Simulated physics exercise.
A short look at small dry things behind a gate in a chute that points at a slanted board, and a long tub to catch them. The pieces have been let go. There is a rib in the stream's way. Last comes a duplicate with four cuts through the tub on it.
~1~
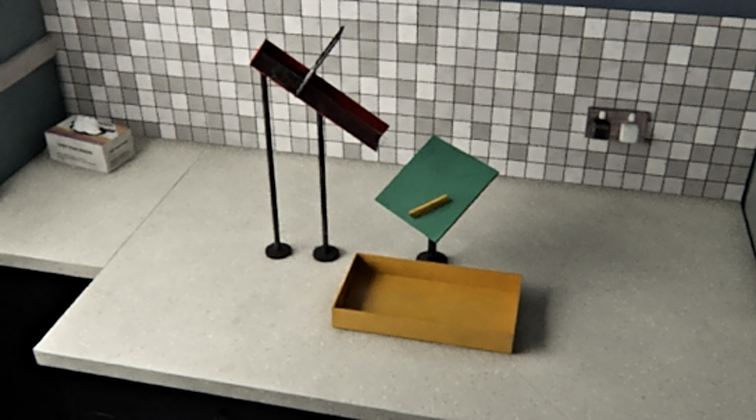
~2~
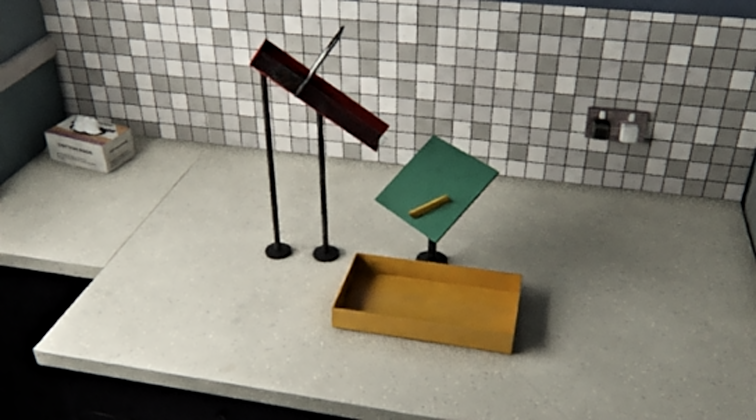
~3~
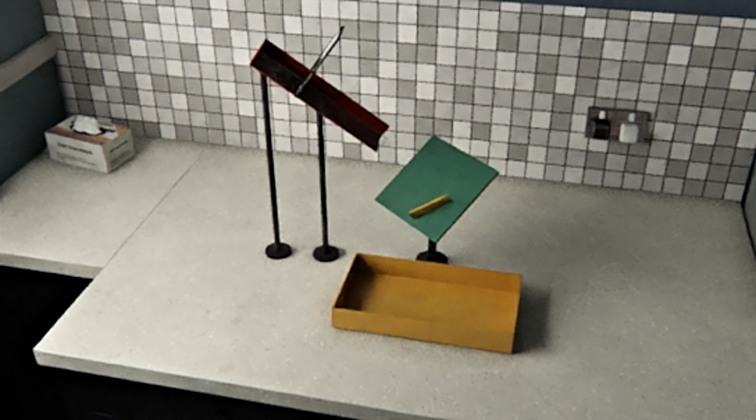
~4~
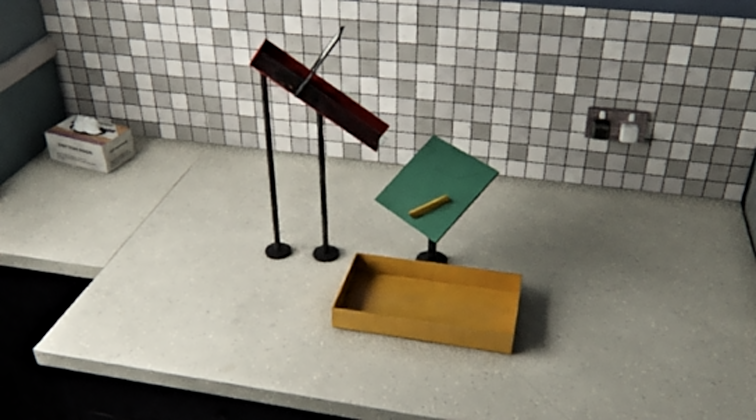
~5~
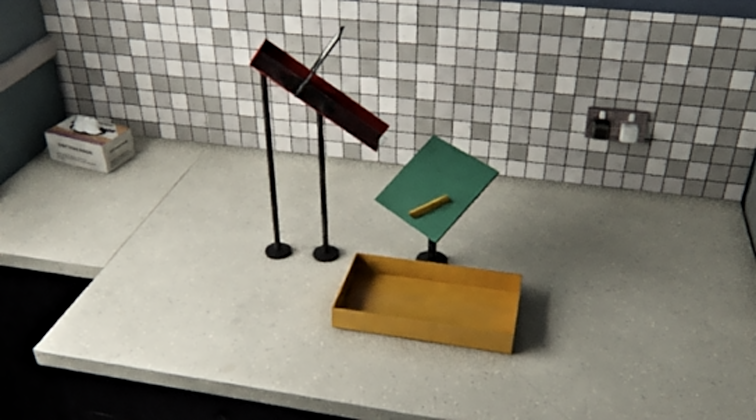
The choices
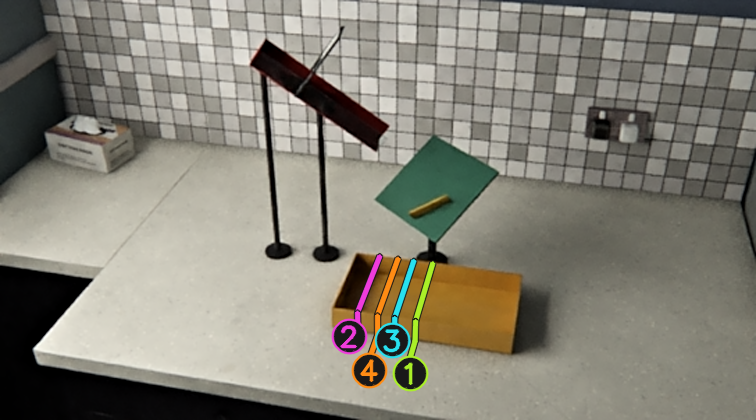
Yellow open tub sitting on a pale countertop below a tilted green board and sloping dark red chute, with almost nothing moving.
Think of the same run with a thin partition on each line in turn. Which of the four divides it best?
Line 2.
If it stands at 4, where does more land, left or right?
Left.
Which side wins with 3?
The left side.
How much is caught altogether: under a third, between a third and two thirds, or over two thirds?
It is over two thirds.
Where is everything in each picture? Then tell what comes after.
The first frame shows load behind the gate near (290, 78), flat chocolate drops; lip of the chute near (378, 146), sloping fairly steeply.
The second frame shows middle of the board near (435, 186), tilted fairly steeply; middle of its low edge near (403, 220); of its high edge near (465, 152).
The third frame shows front corners of the tub near (332, 308) and (513, 334), empty; front of the load near (306, 89).
The fourth frame shows middle of the load near (298, 87); its front near (317, 99), close to a quarter of the way to the lip; rib from (447, 195) to (409, 213).
The fifth frame shows middle of the load near (306, 93); its front near (332, 110), close to a third of the way to the lip.
On the marked copy, line 1 crosses the front rim at (415, 320); line 2 crosses the front rim at (357, 311); line 3 crosses the front rim at (394, 317); line 4 crosses the front rim at (377, 314).
If 1 is chosen, of what is caught, all but a few on the left of the divider, only a few on the right.
If 2 is chosen, of what is caught, close to a third on the left of the divider, close to two thirds on the right.
If 3 is chosen, of what is caught, all but a few on the left of the divider, only a few on the right.
If 4 is chosen, of what is caught, all but a few on the left of the divider, a small share on the right.
